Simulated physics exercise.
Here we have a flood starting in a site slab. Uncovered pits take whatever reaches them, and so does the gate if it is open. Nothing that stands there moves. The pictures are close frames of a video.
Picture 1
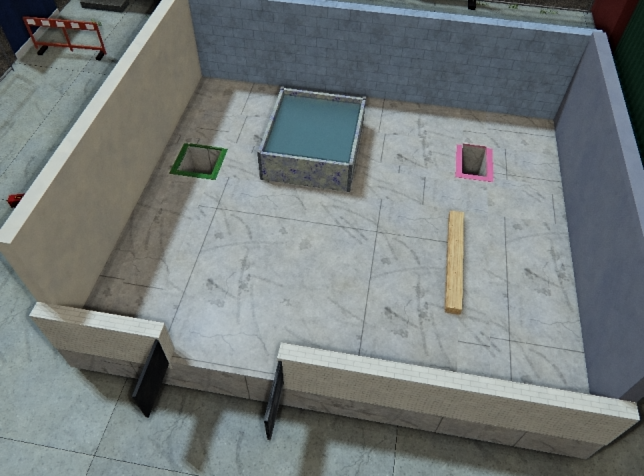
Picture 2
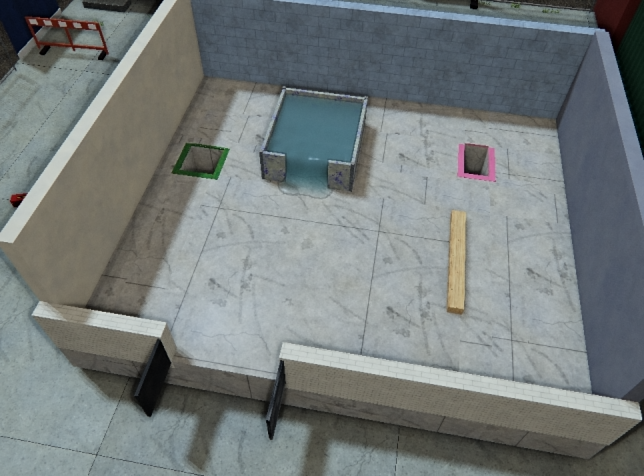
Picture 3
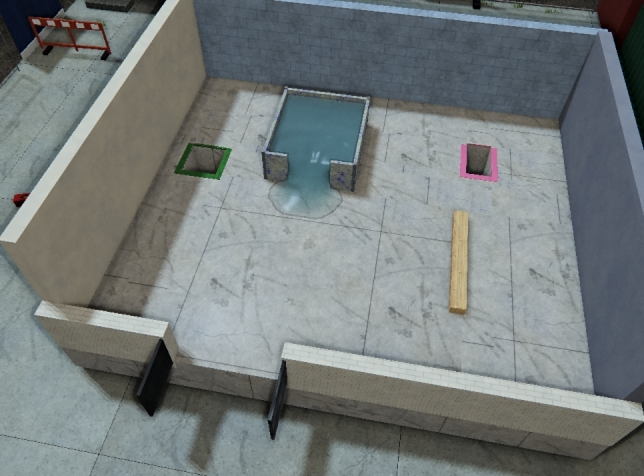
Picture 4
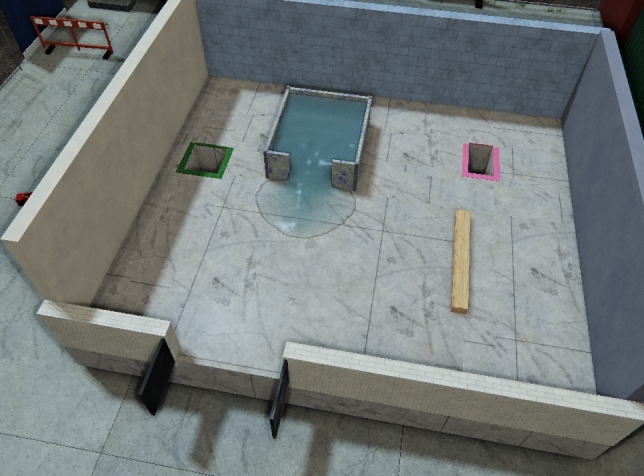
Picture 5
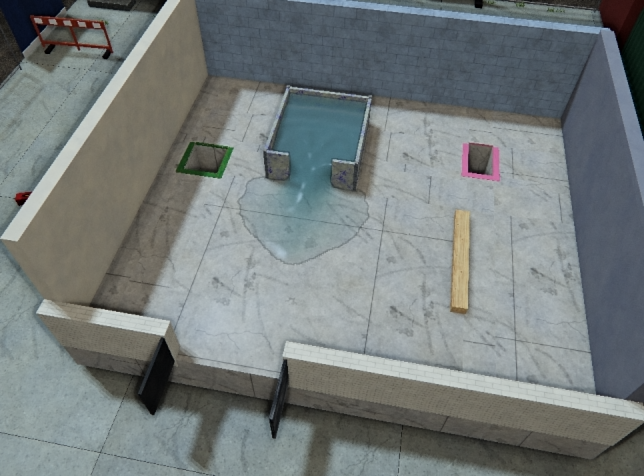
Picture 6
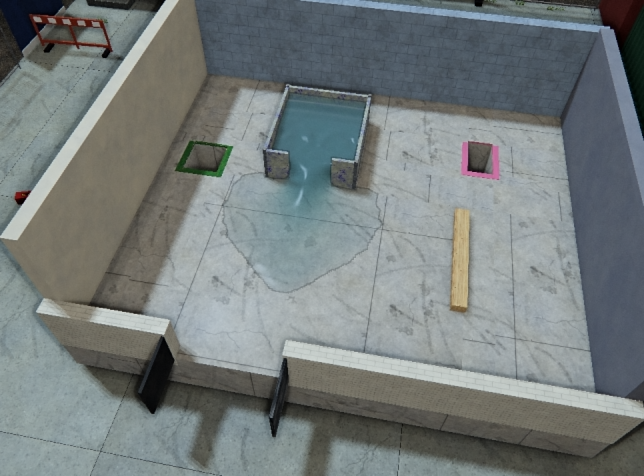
A walled enclosure with a pale marbled slab floor, cream walls at left and front and blue-grey walls at back and right, is seen from high above. A stone-sided tank of teal water stands near the back, between a green-edged hole at left and a pink-edged one at right, with a wooden beam lying below the pink. The tank's front opens and water pours out, spreading forward across the floor in a widening puddle, while the view shifts very slightly.
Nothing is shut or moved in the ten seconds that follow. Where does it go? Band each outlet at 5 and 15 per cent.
One by one: The gate takes more than 15 %; the green pit takes less than 5 %; the pink pit takes less than 5 %.
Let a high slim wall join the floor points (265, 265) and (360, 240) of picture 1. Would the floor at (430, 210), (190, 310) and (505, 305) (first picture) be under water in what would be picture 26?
One after the other: Under water, under water, no water.
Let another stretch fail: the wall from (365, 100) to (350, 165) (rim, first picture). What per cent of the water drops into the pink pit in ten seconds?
In per cent: Pink 35.
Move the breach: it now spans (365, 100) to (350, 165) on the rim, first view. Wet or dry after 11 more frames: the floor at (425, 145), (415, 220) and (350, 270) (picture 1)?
In turn: Covered, flooded, dry.
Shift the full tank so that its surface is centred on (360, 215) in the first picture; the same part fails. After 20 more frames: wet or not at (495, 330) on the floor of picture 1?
Answer: Flooded.
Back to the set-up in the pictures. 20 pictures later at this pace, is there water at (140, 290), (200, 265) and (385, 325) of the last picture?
In that order: Flooded, awash, covered.
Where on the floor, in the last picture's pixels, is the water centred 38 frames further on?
Around (326, 240).
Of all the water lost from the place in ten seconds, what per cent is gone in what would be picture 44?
Close to 65 %.
A moment on, water covers 25 % of the floor; the gate 1 %, the green pit 0 %, the pink pit 0 %.
Next, water covers 35 % of the floor; the gate 5 %, the green pit 0 %, the pink pit 0 %.
Then, water covers 35 % of the floor; the gate 13 %, the green pit 0 %, the pink pit 0 %.
Later, water covers 50 % of the floor; the gate 23 %, the green pit 0 %, the pink pit 0 %.
In the end, water covers 60 % of the floor; the gate 33 %, the green pit 2 %, the pink pit 0 %.
